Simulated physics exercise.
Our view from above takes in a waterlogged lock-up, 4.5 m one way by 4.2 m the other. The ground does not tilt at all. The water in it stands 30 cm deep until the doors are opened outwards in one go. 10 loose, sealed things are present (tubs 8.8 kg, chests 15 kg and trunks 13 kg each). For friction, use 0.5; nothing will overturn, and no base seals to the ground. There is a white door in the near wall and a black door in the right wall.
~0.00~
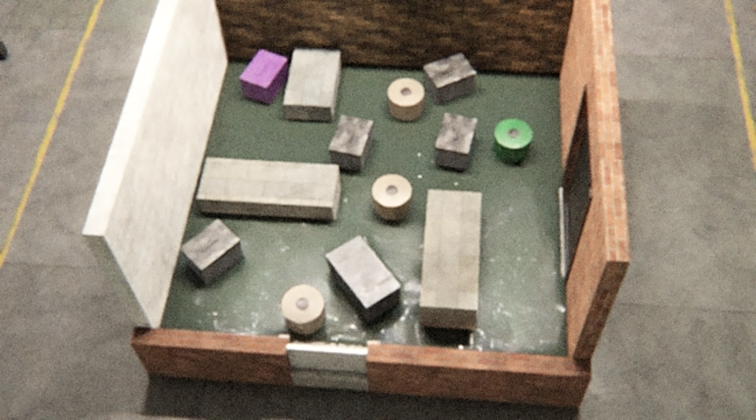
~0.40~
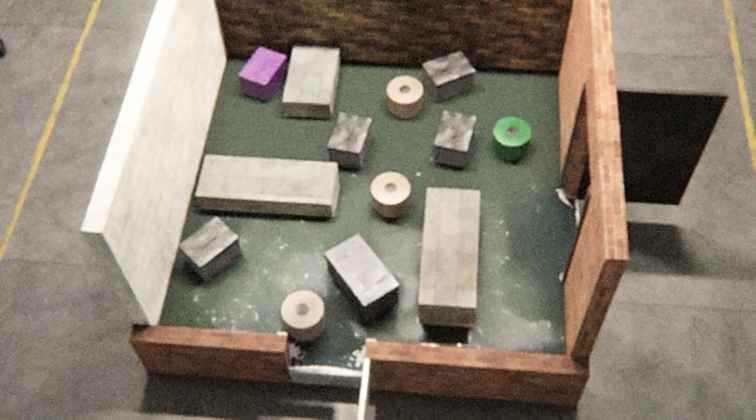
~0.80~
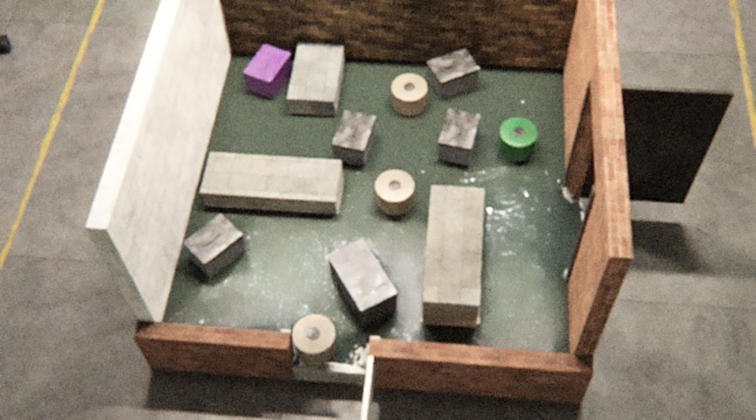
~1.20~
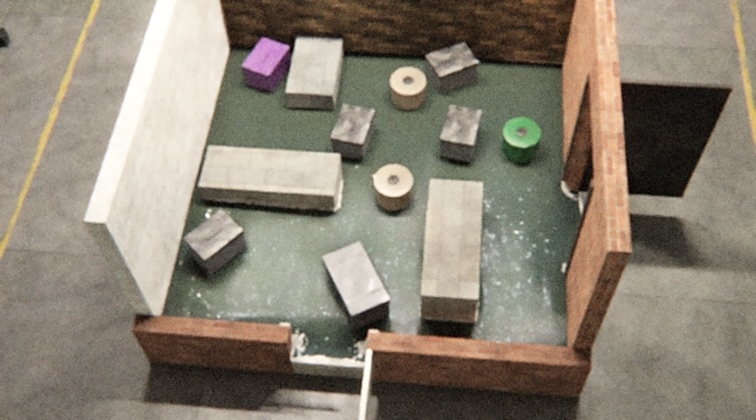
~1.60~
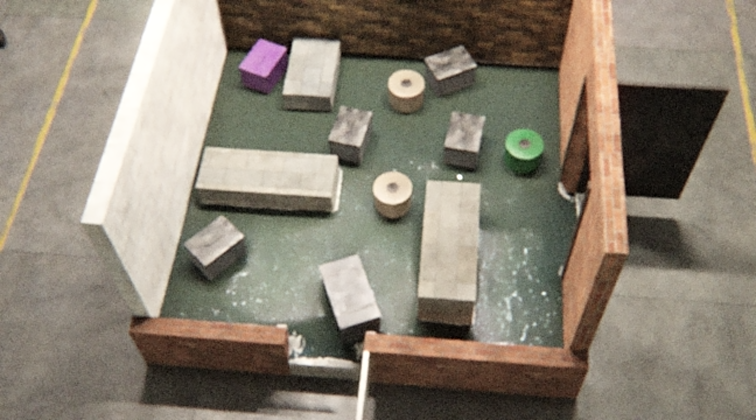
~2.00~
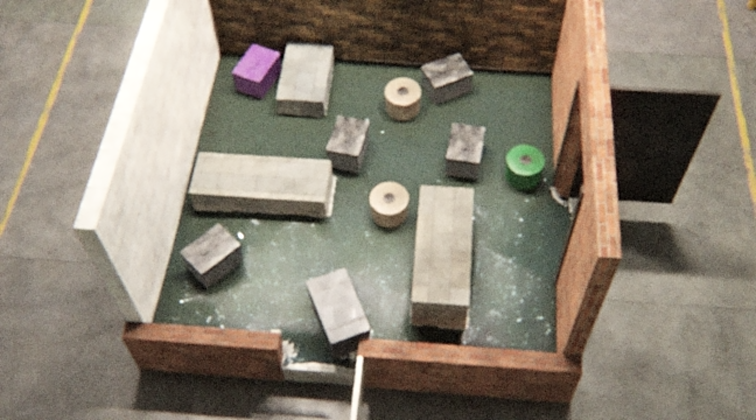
The footage shows a flooded enclosure from above as its white and black doors open; a tan tub moves into the near doorway and disappears from view, then a grey chest shifts nearer it and the green tub drifts slightly.
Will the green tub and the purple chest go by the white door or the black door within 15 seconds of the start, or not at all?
Green tub: Black door; purple chest: Neither.
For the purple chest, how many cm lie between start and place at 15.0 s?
140 cm.
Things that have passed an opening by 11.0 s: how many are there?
3.
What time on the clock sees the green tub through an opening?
It should be at around 3.0 seconds.
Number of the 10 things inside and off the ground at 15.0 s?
Then: 4.
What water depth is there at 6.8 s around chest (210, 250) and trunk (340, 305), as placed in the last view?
I'd estimate 18 cm for the first and 10 cm for the second.
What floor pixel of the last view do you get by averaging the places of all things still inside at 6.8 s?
It sits at about (369, 224).
After 3.0 s the green tub has gone out by the black door; the purple chest is near (256, 66), 0.0 m from its start, afloat; 2 of 10 are out; 8 afloat.
After 6.8 s the green tub has gone out by the black door; the purple chest is near (259, 103), 0.6 m from its start, afloat; 3 of 10 are out; 6 afloat.
After 11.0 s the green tub has gone out by the black door; the purple chest is near (255, 107), 0.6 m from its start, afloat; 3 of 10 are out; 6 afloat.
After 15.0 s the green tub has gone out by the black door; the purple chest is near (316, 138), 1.4 m from its start, afloat; 5 of 10 are out; 4 afloat.
